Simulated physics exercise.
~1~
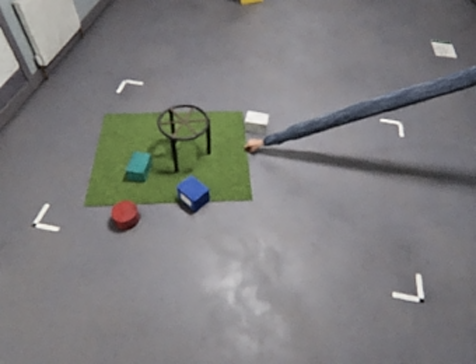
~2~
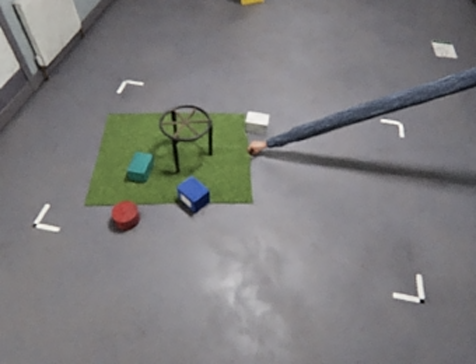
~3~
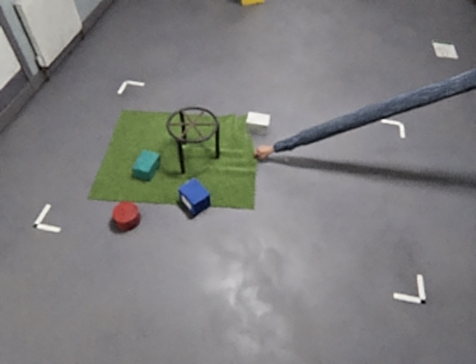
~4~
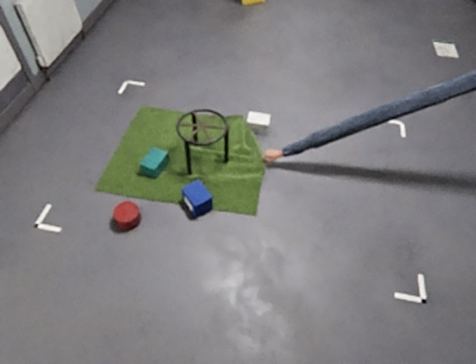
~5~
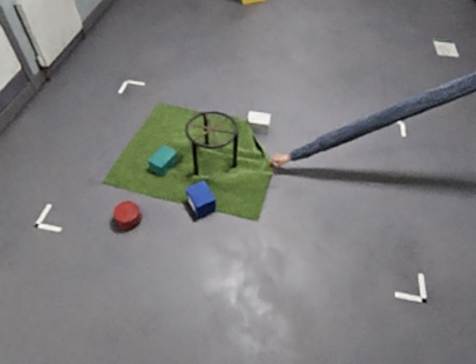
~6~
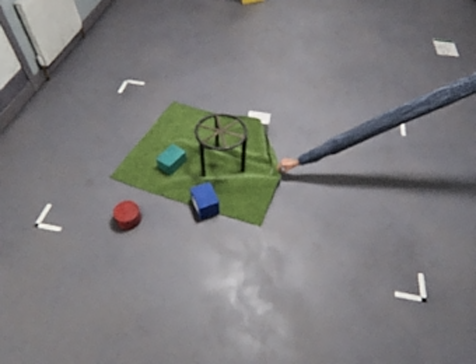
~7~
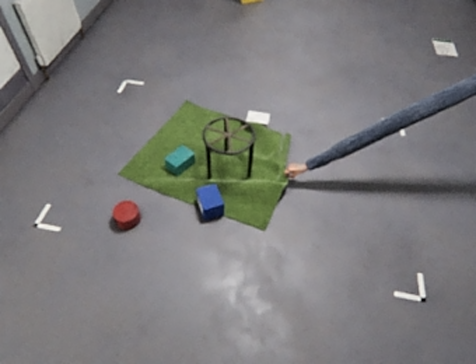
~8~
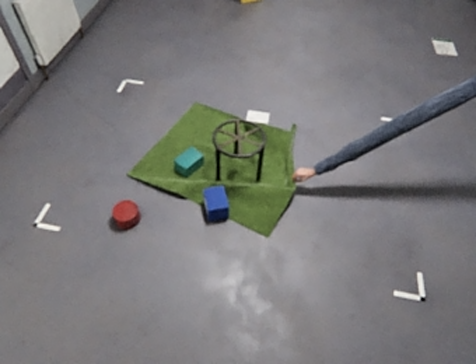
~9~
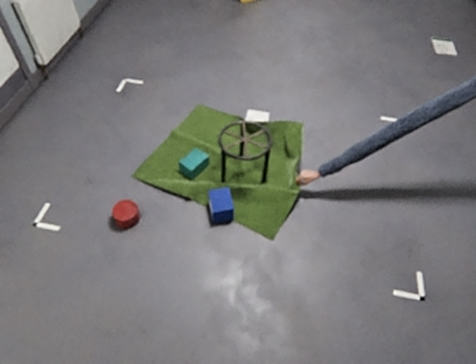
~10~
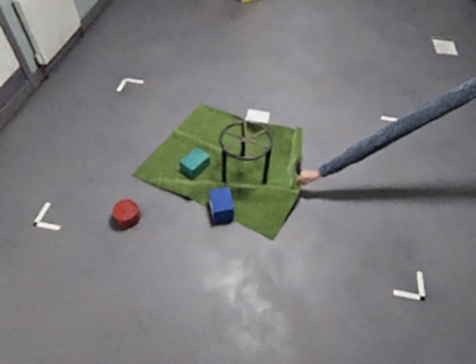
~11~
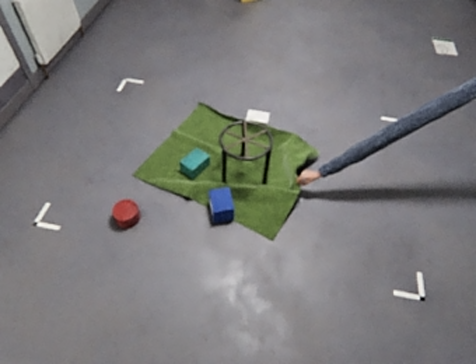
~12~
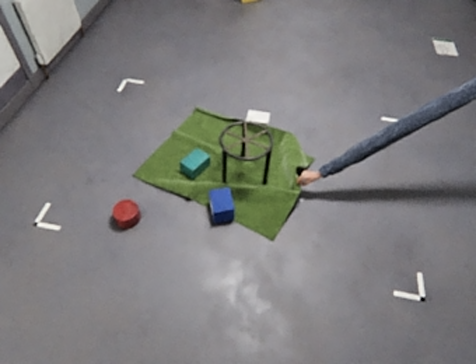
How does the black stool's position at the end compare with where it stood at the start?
The black stool ends up clearly farther to the right and slightly nearer the viewer than where it started. It now stands just in front of the white crate.
The clip opens on a green play mat on a grey hallway floor, with a black stool and a teal crate on it, a blue carton at its near edge, and a red tub and white crate close by. An arm reaching in from the right holds the mat's right edge and drags it rightward. The stool and teal crate ride along as the mat twists and wrinkles, and the blue carton turns and shifts less far. The red tub and white crate stay put. The pulling stops, leaving the mat skewed and rumpled, the hand still at its edge.
